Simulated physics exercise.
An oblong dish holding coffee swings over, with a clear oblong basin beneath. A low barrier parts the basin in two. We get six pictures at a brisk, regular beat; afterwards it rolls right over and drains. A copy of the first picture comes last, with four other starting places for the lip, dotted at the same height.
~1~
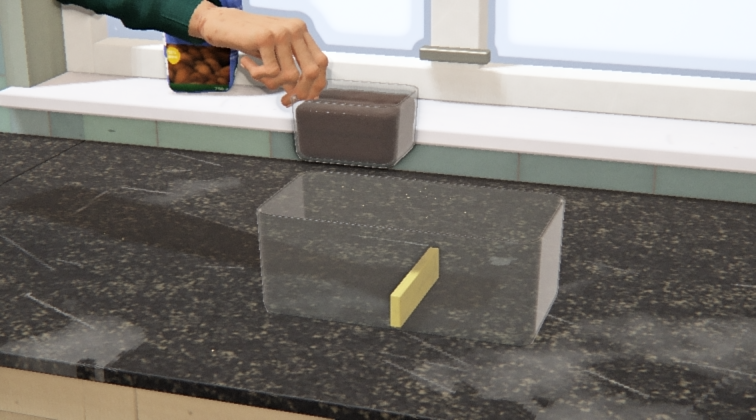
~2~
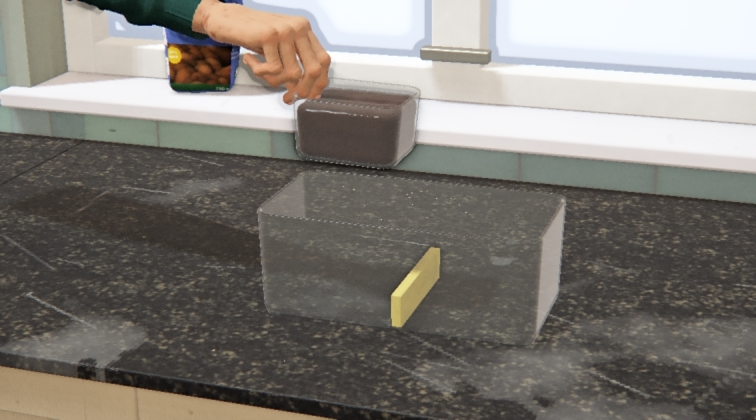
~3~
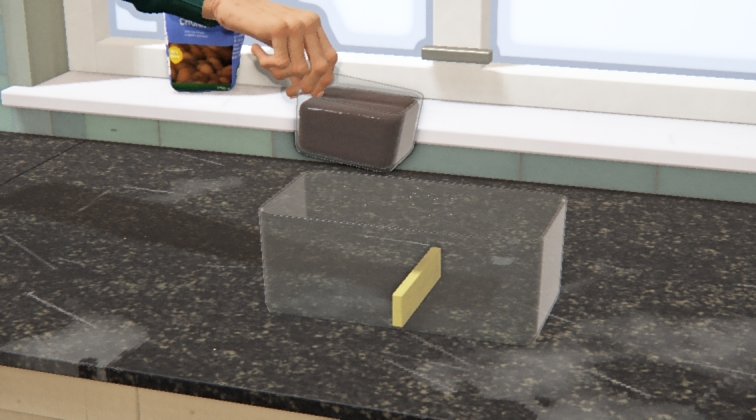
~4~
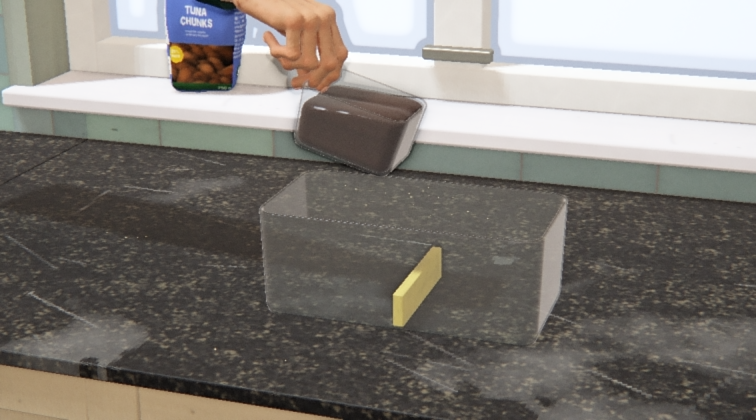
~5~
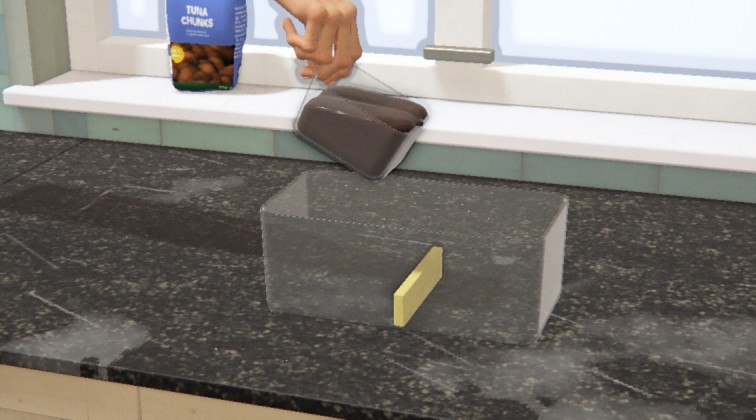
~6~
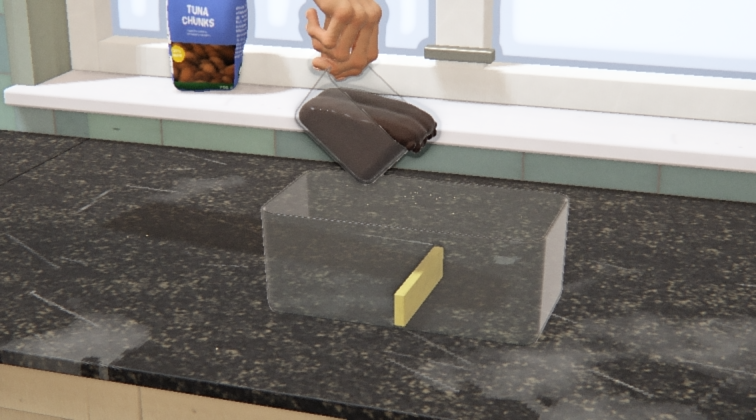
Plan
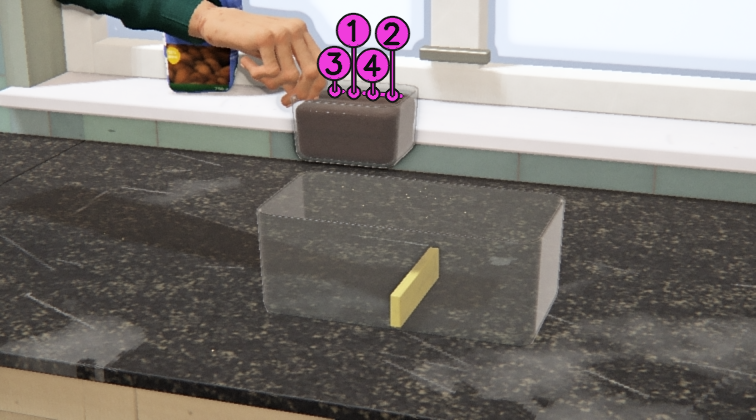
The clip opens on a hand above a clear oblong dish of dark brown coffee, upright behind a larger clear basin with a low yellow barrier inside. The dish then tilts steadily to the right as the hand shifts rightward, and coffee slides over its lower right lip.
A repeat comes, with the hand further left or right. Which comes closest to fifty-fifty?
Choose 4.
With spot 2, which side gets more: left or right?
More ends on the right.
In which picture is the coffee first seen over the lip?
Picture 5.
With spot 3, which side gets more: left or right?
More ends on the left.
On the marked copy, 1 at (353, 92); 2 at (392, 95); 3 at (334, 90); 4 at (373, 93).
If 1 is chosen, about 80 % ends left of the wall and 18 % right of it.
If 2 is chosen, about 28 % ends left of the wall and 71 % right of it.
If 3 is chosen, about 86 % ends left of the wall and 13 % right of it.
If 4 is chosen, about 50 % ends left of the wall and 49 % right of it.
